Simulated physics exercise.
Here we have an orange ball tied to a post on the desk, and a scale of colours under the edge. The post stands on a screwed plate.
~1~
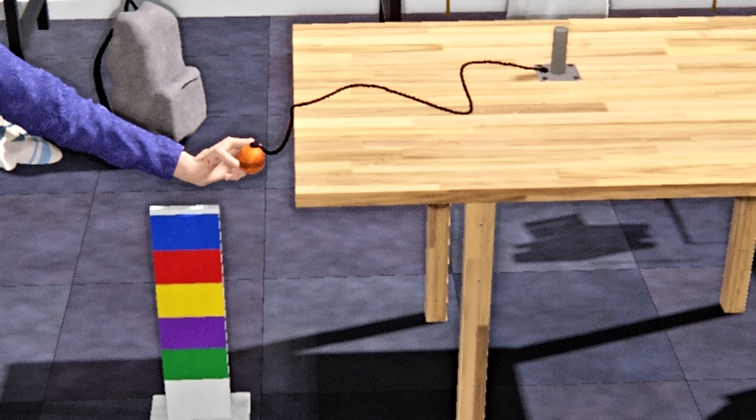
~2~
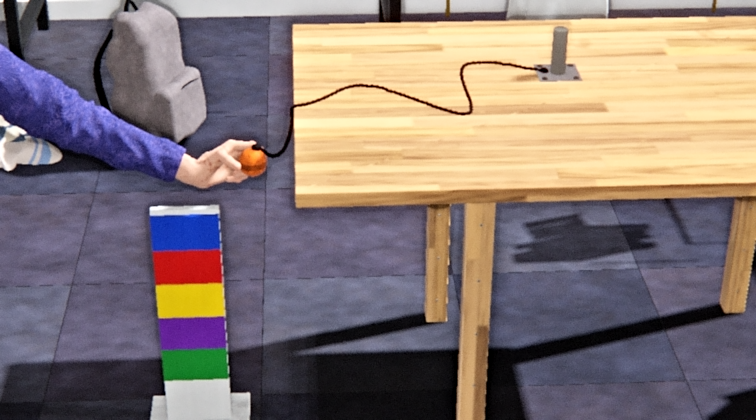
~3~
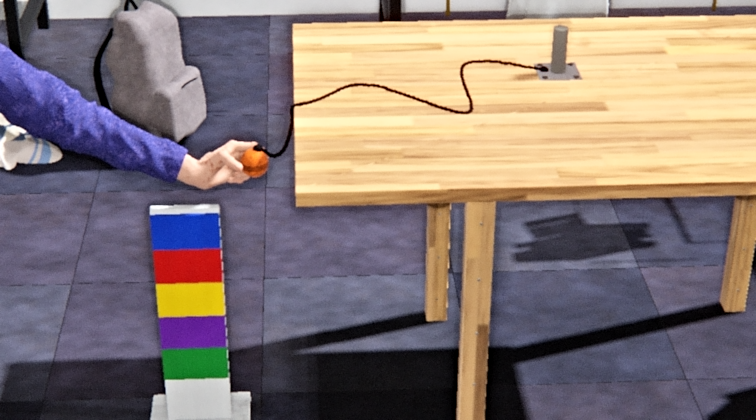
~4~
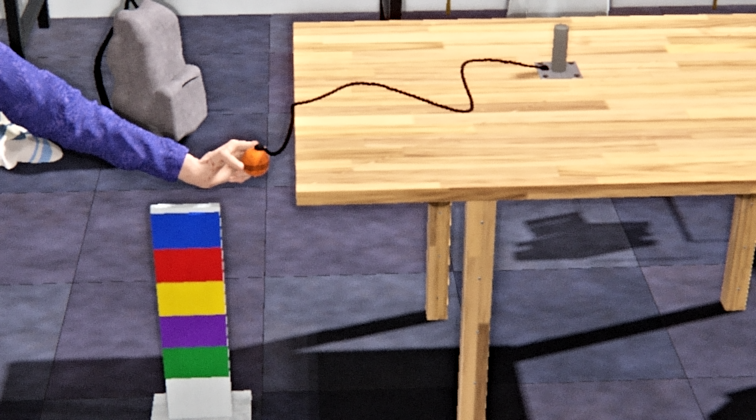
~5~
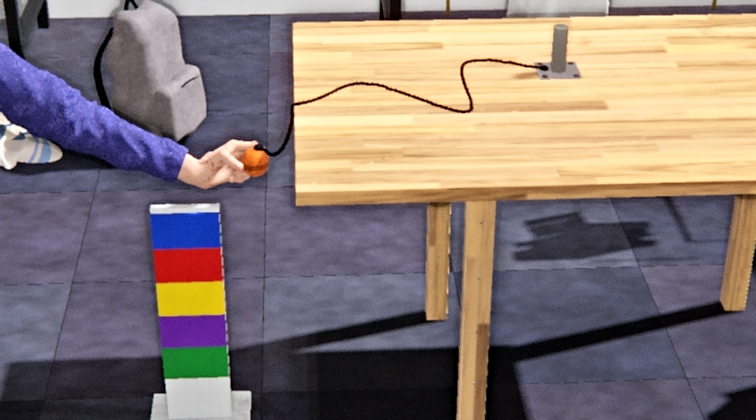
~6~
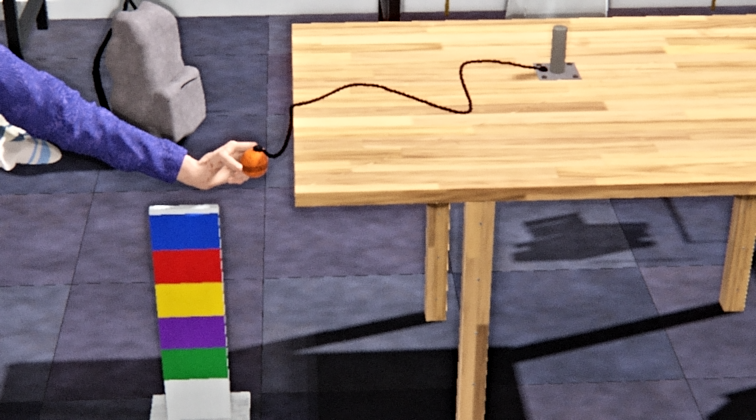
The clip opens on a hand reaching in from the left, holding an orange ball beside a wooden table, with a dark cord running from it across the tabletop to a grey post. Throughout, the hand keeps its grip and barely shifts, while the cord and the striped colour scale below stay still.
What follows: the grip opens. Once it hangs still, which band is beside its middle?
At purple.
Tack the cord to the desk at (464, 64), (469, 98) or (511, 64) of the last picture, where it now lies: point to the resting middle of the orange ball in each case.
About (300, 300), (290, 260) and (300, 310).
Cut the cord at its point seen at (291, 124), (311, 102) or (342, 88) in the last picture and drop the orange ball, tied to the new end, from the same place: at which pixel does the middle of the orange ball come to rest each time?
About (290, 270), (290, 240) and (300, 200).
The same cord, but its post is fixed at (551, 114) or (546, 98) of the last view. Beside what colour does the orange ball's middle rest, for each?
It would be green; green.
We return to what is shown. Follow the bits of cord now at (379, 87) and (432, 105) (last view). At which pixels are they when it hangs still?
The first at (294, 151), the second at (310, 101).
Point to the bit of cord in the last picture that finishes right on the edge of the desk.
It lies at about (418, 100).
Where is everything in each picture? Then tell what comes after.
Orange ball (251, 160); blue (185, 234); red (188, 268); yellow (190, 301); purple (193, 334); green (195, 365), in the first picture.
Orange ball (253, 162); cord through (504, 65) (463, 81) (454, 113) (385, 89) (311, 103), in the second picture.
Orange ball (254, 163), in the third picture.
Orange ball (255, 162); cord through (505, 62) (464, 79) (454, 110) (386, 87) (311, 101), in the fourth picture.
Orange ball (255, 162), in the fifth picture.
Orange ball (254, 163); cord through (503, 63) (462, 80) (453, 111) (385, 88) (310, 102), in the sixth picture.
Soon after, ball near (311, 317); level with purple.
Then, ball near (299, 316); level with purple.
At rest, ball near (303, 317); level with purple. Its centre hangs level with the purple band.
